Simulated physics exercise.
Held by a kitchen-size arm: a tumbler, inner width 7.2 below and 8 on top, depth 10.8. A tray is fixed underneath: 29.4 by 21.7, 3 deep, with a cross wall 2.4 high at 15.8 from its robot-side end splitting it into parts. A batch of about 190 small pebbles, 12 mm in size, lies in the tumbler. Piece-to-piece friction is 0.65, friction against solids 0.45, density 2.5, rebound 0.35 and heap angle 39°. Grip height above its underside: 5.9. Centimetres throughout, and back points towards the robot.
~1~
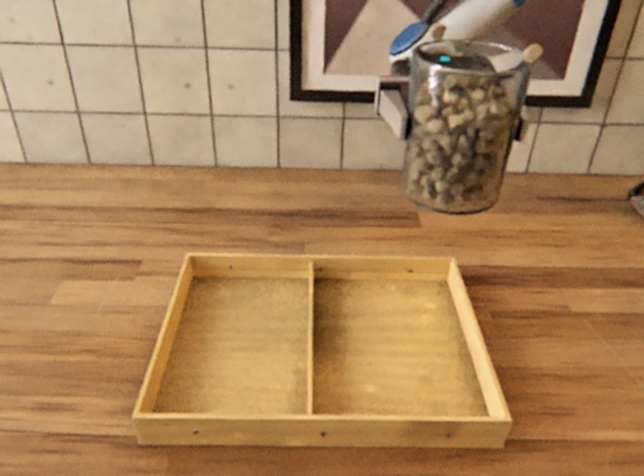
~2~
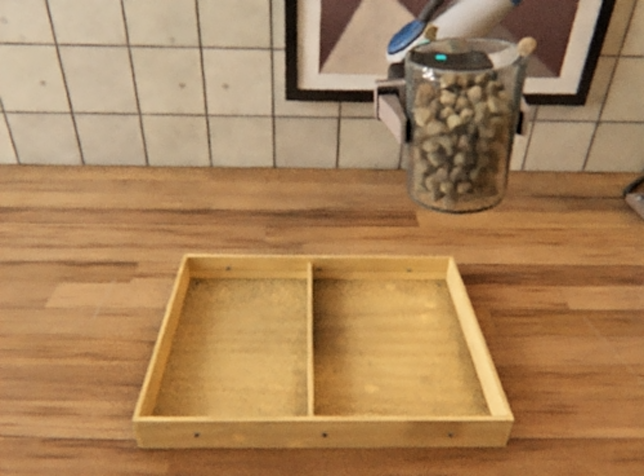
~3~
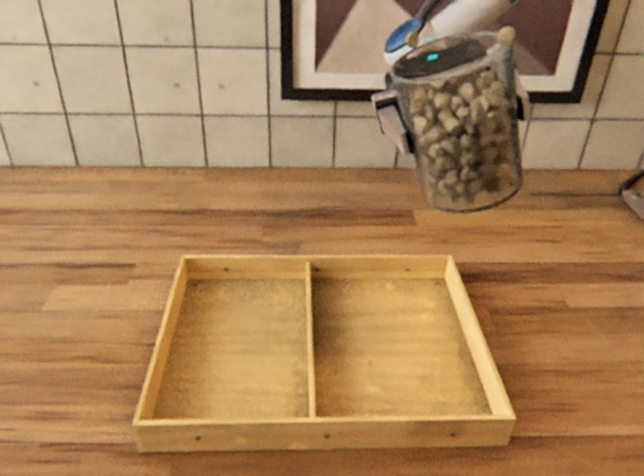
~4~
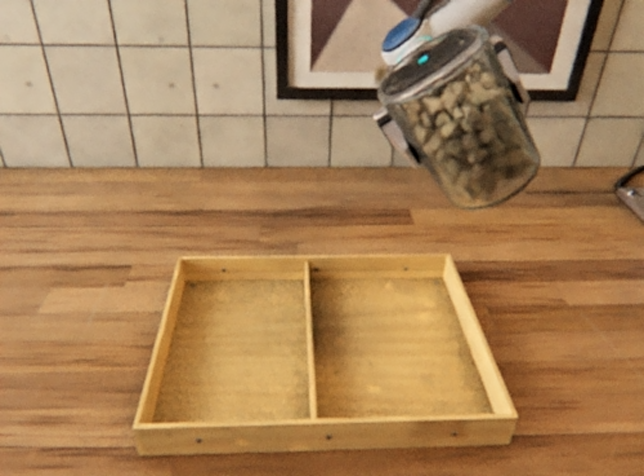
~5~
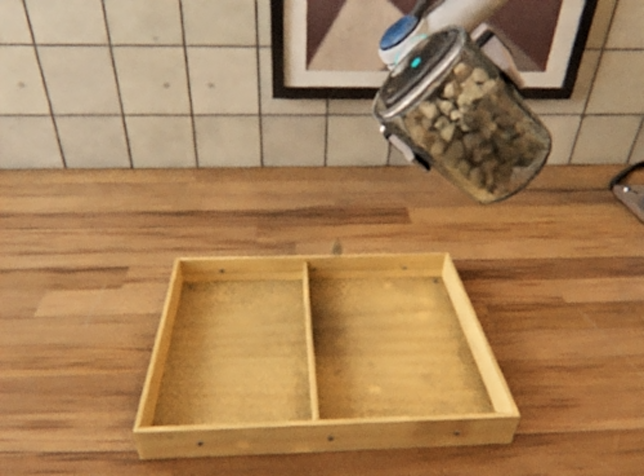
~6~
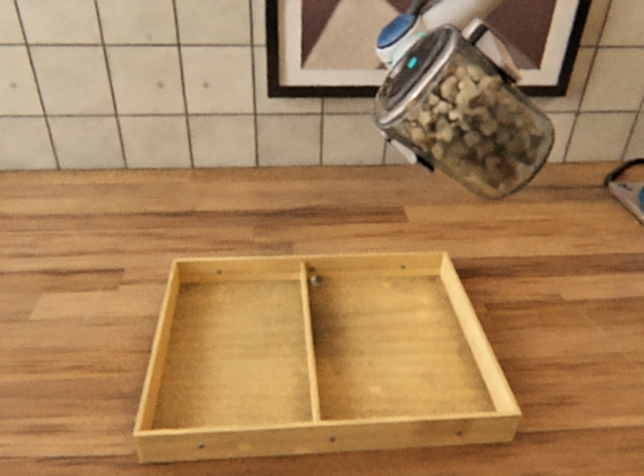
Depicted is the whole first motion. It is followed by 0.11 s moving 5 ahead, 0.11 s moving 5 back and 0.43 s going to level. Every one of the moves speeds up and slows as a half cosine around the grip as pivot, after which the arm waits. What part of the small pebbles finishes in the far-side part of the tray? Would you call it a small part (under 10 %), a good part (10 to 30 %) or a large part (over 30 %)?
I'd call it a small part.
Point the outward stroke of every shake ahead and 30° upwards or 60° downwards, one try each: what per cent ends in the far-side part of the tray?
15 and 0 %.
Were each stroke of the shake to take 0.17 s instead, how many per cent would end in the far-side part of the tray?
That gives about 0 percent.
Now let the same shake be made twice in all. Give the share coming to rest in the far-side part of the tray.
That share would be near 5 percent.
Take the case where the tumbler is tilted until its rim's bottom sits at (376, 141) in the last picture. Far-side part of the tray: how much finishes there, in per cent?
Roughly 15 per cent.
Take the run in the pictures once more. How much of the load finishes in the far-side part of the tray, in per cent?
Roughly 5 %.
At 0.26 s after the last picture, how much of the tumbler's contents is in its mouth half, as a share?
Near 30 in a hundred.
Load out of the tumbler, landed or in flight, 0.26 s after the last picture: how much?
10 %.
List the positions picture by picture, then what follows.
Tumbler middle at (460, 130), level; upper third of the load around (463, 115), from x 415 to 535, top at y 30; 188 in the tumbler, in the first picture.
Tumbler middle at (460, 129), tilted 5° forward; upper third of the load around (465, 113), from x 415 to 525, top at y 35, in the second picture.
Tumbler middle at (462, 127), tilted 19° forward; upper third of the load around (468, 112), from x 415 to 505, top at y 35, in the third picture.
Tumbler middle at (464, 125), tilted 35° forward; upper third of the load around (472, 109), from x 380 to 525, top at y 75; 187 in the tumbler, 1 in flight or on a rim, in the fourth picture.
Tumbler middle at (466, 122), tilted 49° forward; upper third of the load around (477, 105), from x 335 to 535, top at y 70; 187 in the tumbler, 1 in flight or on a rim, in the fifth picture.
Tumbler middle at (466, 120), tilted 54° forward; upper third of the load around (477, 102), from x 315 to 535, top at y 75; 187 in the tumbler, 1 in the robot-side part, in the sixth picture.
Then, 0.26 s later, tilted 53° forward, highest piece 25 above the table; 171 in the tumbler, 1 in the robot-side part, 16 in flight or on a rim.
Then, 0.52 s later, tilted 11° forward, highest piece 28 above the table; 168 in the tumbler, 9 in the robot-side part, 8 in the far-side part, 2 on the table or floor, 1 in flight or on a rim.
Then, 0.85 s later, level, highest piece 28 above the table; 168 in the tumbler, 9 in the robot-side part, 8 in the far-side part, 3 on the table or floor.
Then, 1.90 s later, level, highest piece 28 above the table; 168 in the tumbler, 9 in the robot-side part, 8 in the far-side part, 3 on the table or floor.
At rest, 168 in the tumbler, 9 in the robot-side part, 8 in the far-side part, 3 on the table or floor. That is 4 % in the far-side part of the tray.
